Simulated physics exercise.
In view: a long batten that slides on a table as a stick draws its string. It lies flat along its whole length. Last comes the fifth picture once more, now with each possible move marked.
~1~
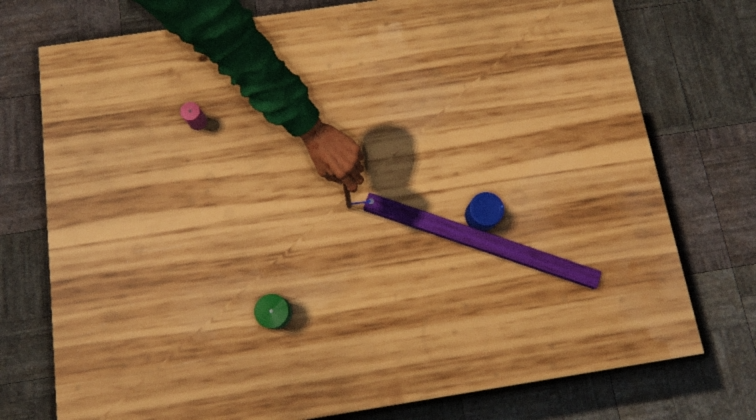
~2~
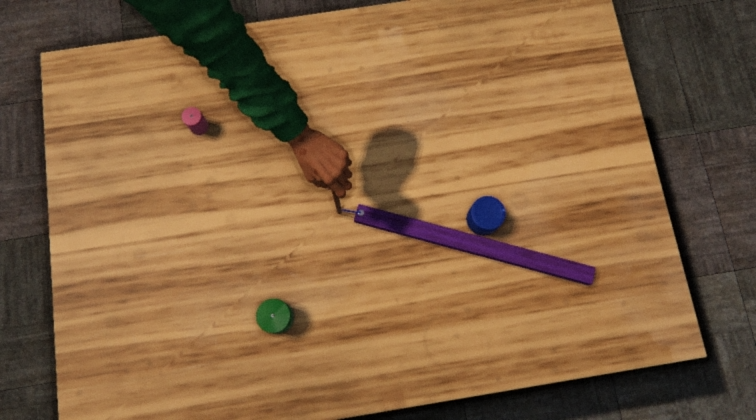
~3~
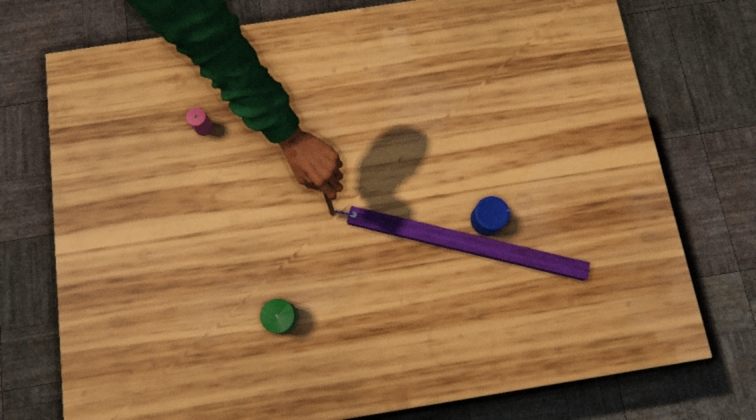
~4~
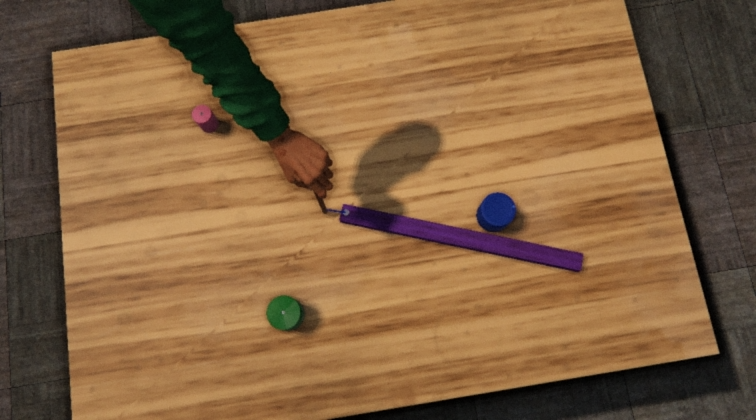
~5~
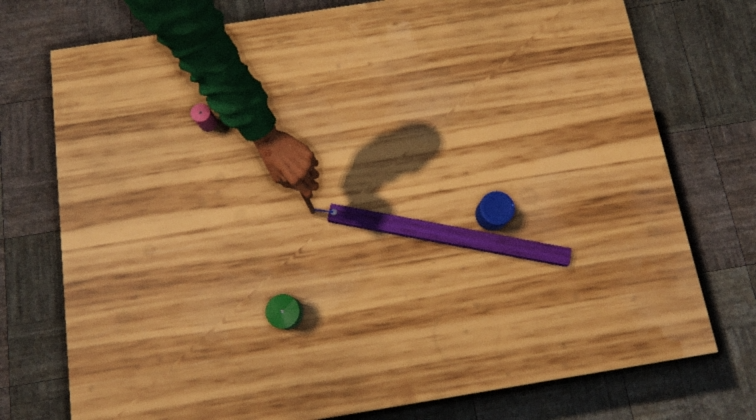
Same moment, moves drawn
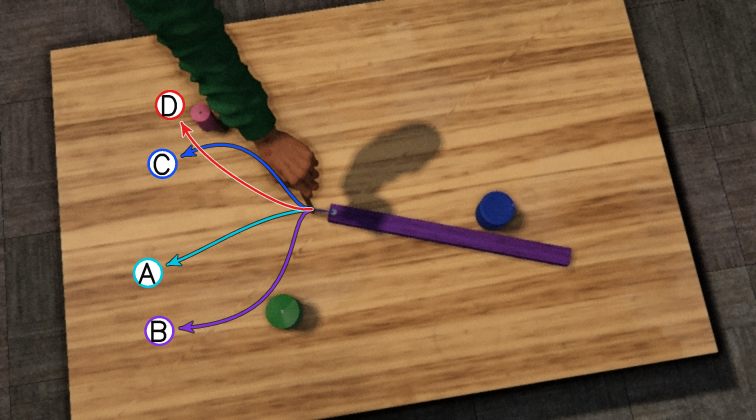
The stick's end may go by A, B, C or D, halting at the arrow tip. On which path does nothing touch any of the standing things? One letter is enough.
Everything stays clear on C.
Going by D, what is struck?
It meets the pink candle.
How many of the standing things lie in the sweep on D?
It touches one.
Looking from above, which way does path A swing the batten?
On that path, anticlockwise.
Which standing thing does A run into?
The blue tin.
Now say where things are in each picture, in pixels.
The first picture shows pink candle (194, 116); green tin (274, 312); blue tin (484, 212).
The second picture shows purple batten (474, 244); green tin (275, 317).
The third picture shows purple batten (467, 242); pink candle (200, 122).
The fourth picture shows purple batten (461, 237); blue tin (496, 213).
The fifth picture shows purple batten (449, 234); green tin (285, 312); blue tin (495, 211); pink candle (205, 118).
On the marked copy, A from (312, 209) via (234, 233) to (167, 265); B from (312, 209) via (266, 296) to (180, 328); C from (312, 209) via (256, 157) to (182, 156); D from (312, 209) via (232, 176) to (181, 123).
Following C. Soon after the start, foot of the stick (272, 172), middle of the batten (401, 217).
Later, foot of the stick (227, 145), middle of the batten (351, 195).
In the end, foot of the stick (181, 158), middle of the batten (312, 187); nothing has been touched.
As for the rest, A meets the blue tin; B meets the green tin and blue tin; D meets the pink candle.
